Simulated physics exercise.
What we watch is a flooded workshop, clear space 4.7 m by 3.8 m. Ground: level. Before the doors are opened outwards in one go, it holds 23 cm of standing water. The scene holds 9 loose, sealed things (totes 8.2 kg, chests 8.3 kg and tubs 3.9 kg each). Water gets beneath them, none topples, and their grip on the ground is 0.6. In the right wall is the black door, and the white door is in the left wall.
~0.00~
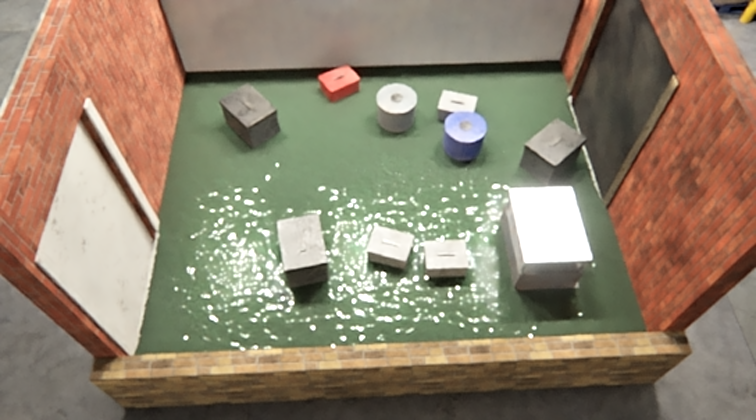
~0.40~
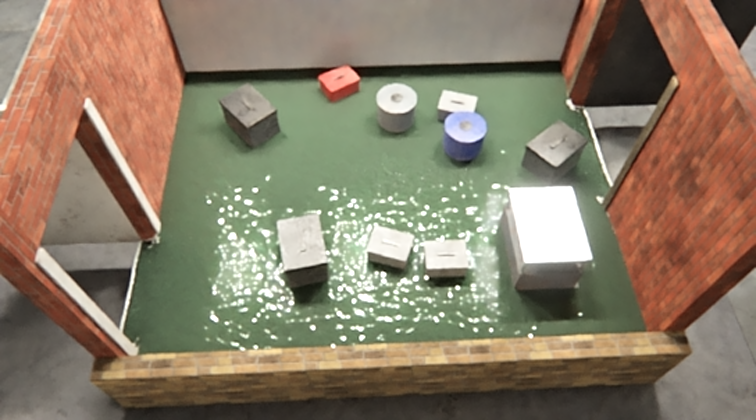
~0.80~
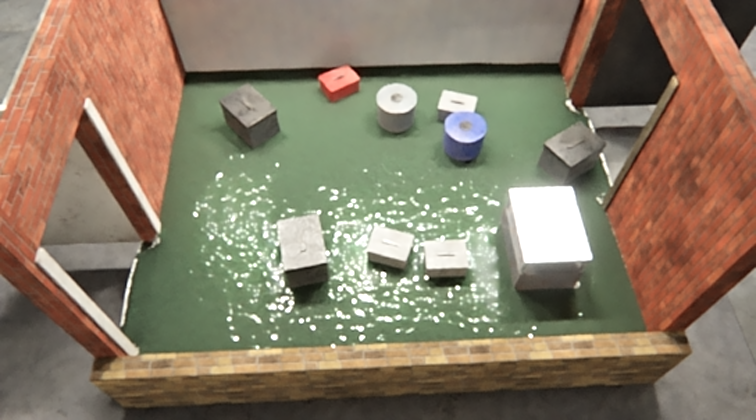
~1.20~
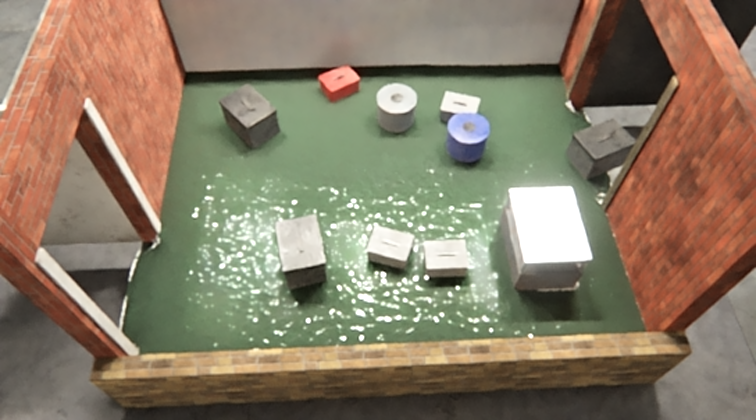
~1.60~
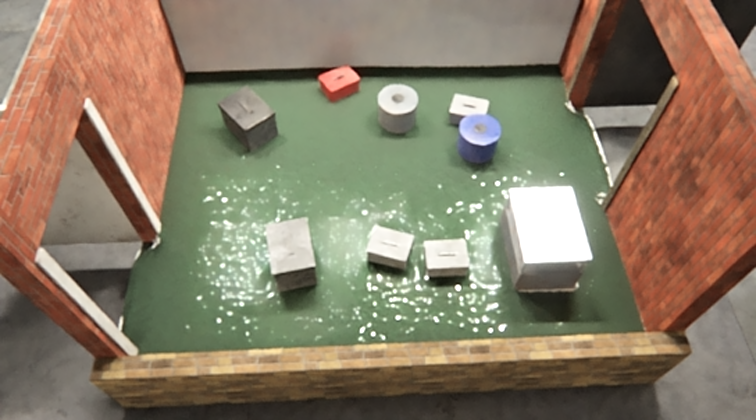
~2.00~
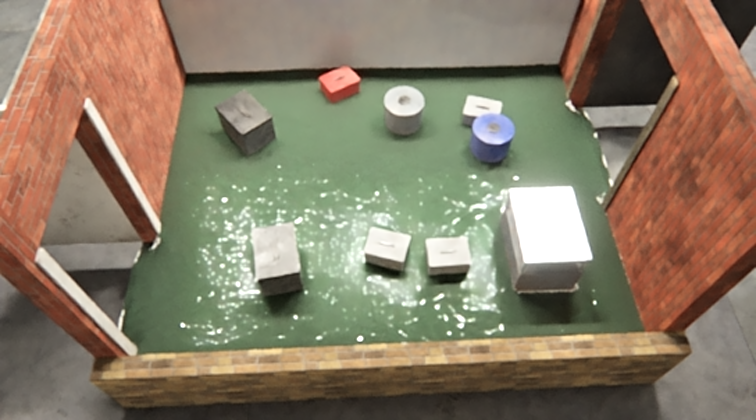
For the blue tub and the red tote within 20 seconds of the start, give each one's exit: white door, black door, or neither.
Blue tub: Black door; red tote: Neither one.
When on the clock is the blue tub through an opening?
It should be at around 4.5 seconds.
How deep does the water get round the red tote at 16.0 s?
Close to 7 centimetres.
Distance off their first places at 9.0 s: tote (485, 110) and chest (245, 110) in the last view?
For the first it's washed out, and for the second it's 100 cm.
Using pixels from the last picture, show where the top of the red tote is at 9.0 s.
The top is close to pixel (400, 92).
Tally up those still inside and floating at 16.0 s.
The count is 0.
After 4.0 s the blue tub is near (575, 126), 1.2 m from its start, afloat; the red tote is near (365, 85), 0.3 m from its start, afloat; 1 of 9 are out; 8 afloat.
After 9.0 s the blue tub has gone out by the black door; the red tote is near (400, 92), 0.7 m from its start, afloat; 4 of 9 are out; 5 afloat.
After 16.0 s the blue tub has gone out by the black door; the red tote is near (471, 97), 1.6 m from its start, aground; 6 of 9 are out; 0 afloat.
After 20.0 s the blue tub has gone out by the black door; the red tote is near (478, 99), 1.7 m from its start, aground; 6 of 9 are out; 0 afloat.
